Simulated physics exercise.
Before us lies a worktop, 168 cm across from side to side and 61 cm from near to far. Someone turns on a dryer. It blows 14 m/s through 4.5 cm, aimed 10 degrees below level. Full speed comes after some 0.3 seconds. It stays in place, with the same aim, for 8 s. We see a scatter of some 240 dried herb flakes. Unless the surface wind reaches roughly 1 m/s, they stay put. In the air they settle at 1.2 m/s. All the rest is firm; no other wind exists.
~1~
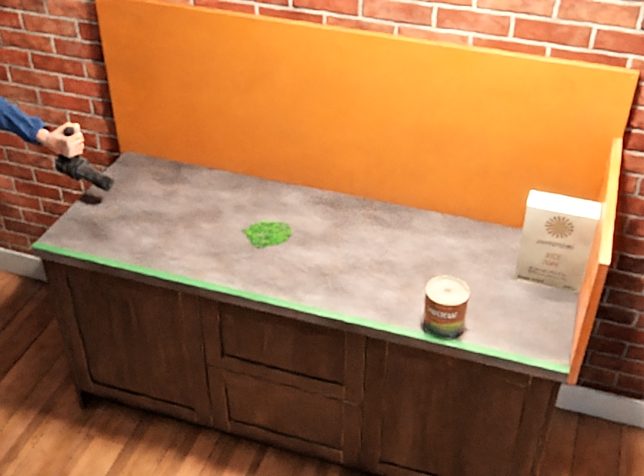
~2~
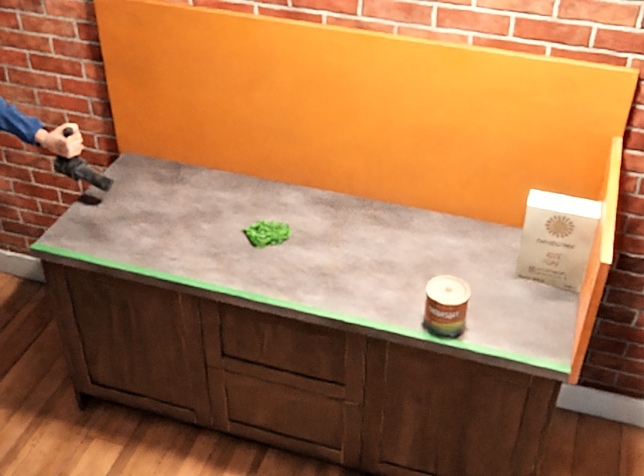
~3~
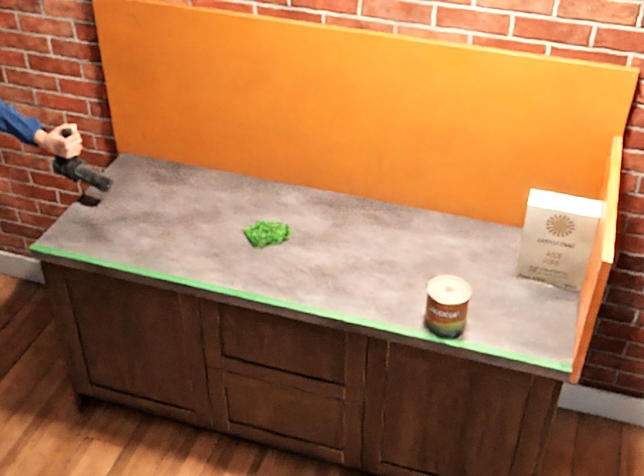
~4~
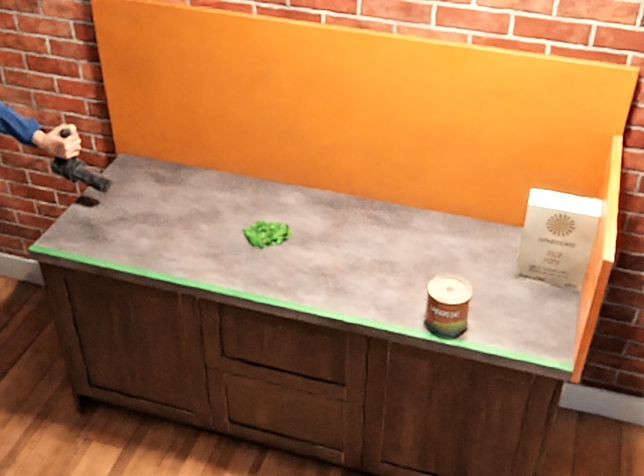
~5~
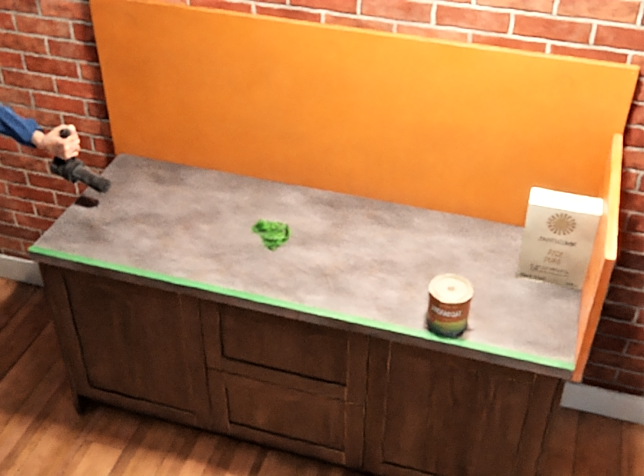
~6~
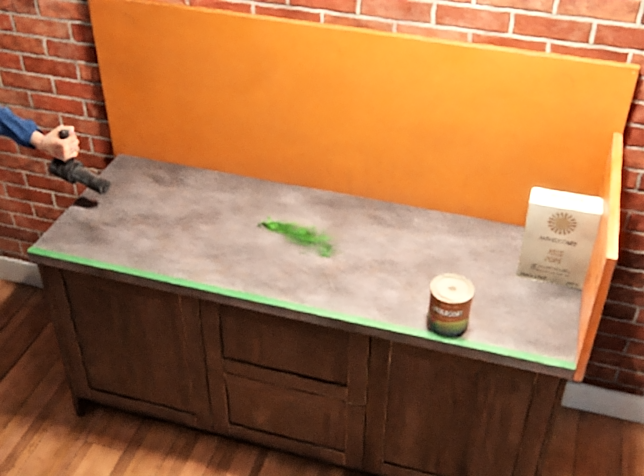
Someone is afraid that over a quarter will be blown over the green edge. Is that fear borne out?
Odds are the amount swept past that edge ends up not above a quarter.
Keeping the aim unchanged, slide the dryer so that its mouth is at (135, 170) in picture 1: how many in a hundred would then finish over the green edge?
In that case roughly 50 percent.
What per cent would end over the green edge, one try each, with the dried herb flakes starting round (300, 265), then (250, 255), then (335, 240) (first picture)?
First try near 60 %, second near 60 %, third near 1 %.
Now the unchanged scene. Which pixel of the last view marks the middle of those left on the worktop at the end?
Centre: Approx. (575, 246) px, last frame.
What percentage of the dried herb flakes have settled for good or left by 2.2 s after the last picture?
That works out to some 30 %.
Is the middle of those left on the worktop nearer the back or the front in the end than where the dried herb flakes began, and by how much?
Drift: Rearward direction, about 25 cm.
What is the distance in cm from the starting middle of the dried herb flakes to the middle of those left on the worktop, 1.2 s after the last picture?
I'd guess near 85 cm.
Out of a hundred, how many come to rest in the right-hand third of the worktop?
100 %.
Then, 1.2 s after the last picture, 90 % are on the move or not yet settled, 0 % are over the green edge; the middle of those still in play is near (536, 240).
Then, 2.2 s after the last picture, 74 % are on the move or not yet settled, 0 % are over the green edge; the middle of those still in play is near (566, 244).
Then, 4.1 s after the last picture, 57 % are on the move or not yet settled, 1 % are over the green edge; the middle of those still in play is near (574, 245).
Then, 7.7 s after the last picture, at the end, 1 % are over the green edge; the middle of those still in play is near (575, 246).
